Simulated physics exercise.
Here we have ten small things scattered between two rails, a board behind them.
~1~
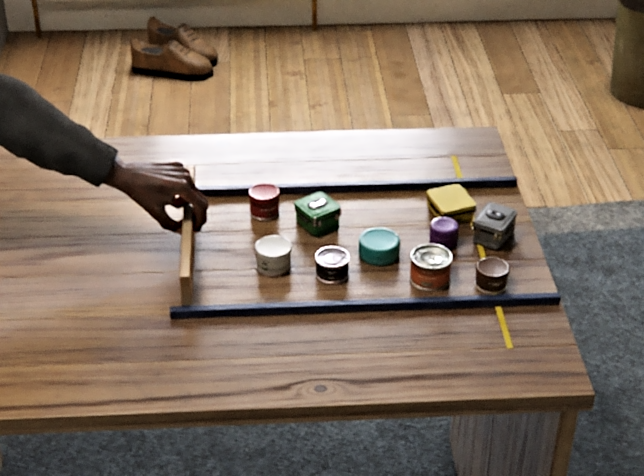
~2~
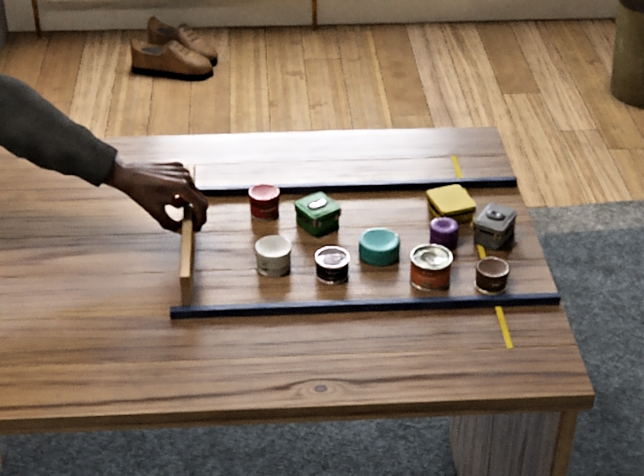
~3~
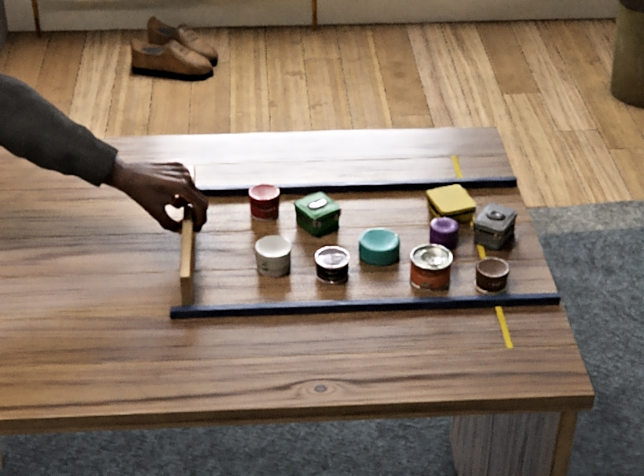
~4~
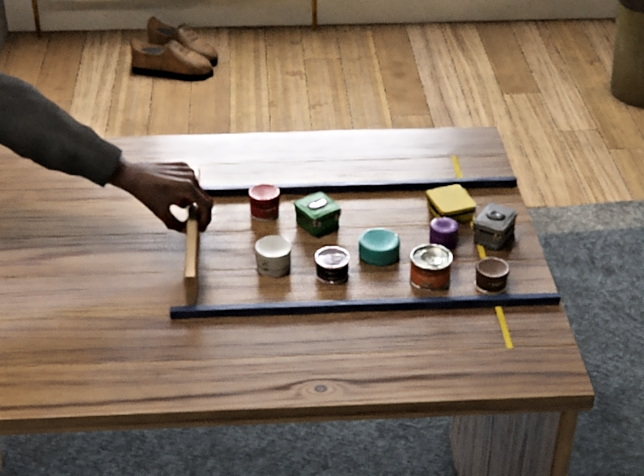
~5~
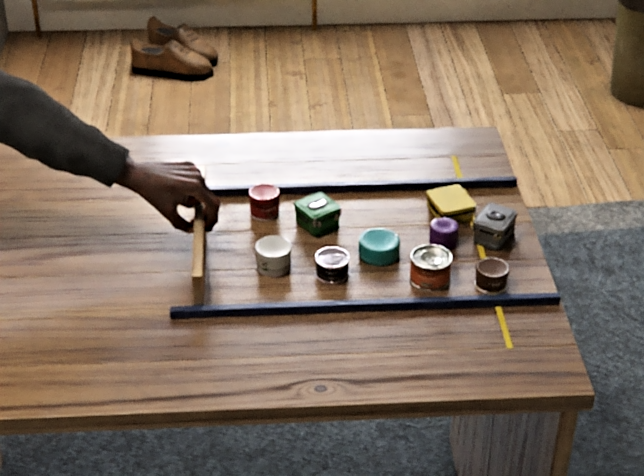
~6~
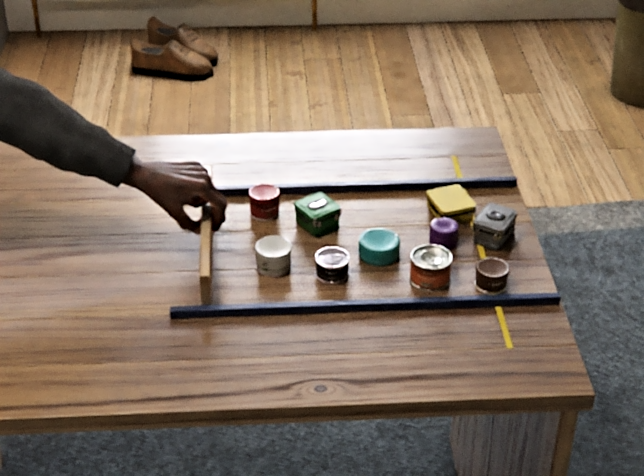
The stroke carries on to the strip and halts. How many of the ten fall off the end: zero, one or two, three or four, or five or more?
Outcome: The number that fall off is one or two.
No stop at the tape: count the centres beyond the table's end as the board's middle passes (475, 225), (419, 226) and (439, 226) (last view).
It would be 1, 0 and 0.
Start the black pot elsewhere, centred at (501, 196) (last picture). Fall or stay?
Then it falls.
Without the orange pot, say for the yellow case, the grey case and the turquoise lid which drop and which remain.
The yellow case stays on; the grey case falls; the turquoise lid stays on.
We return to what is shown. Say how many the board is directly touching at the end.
It touches 4.
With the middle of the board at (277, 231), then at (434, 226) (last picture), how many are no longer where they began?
The counts are 2 and 10.
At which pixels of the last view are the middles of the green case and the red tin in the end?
The green case at (492, 216), the red tin at (483, 193).
Early on, none off yet; grey case at rest near (494, 227); brown pot at rest near (492, 276); yellow case at rest near (450, 206).
Finally, the number that fall off is one or two; lost, grey case.
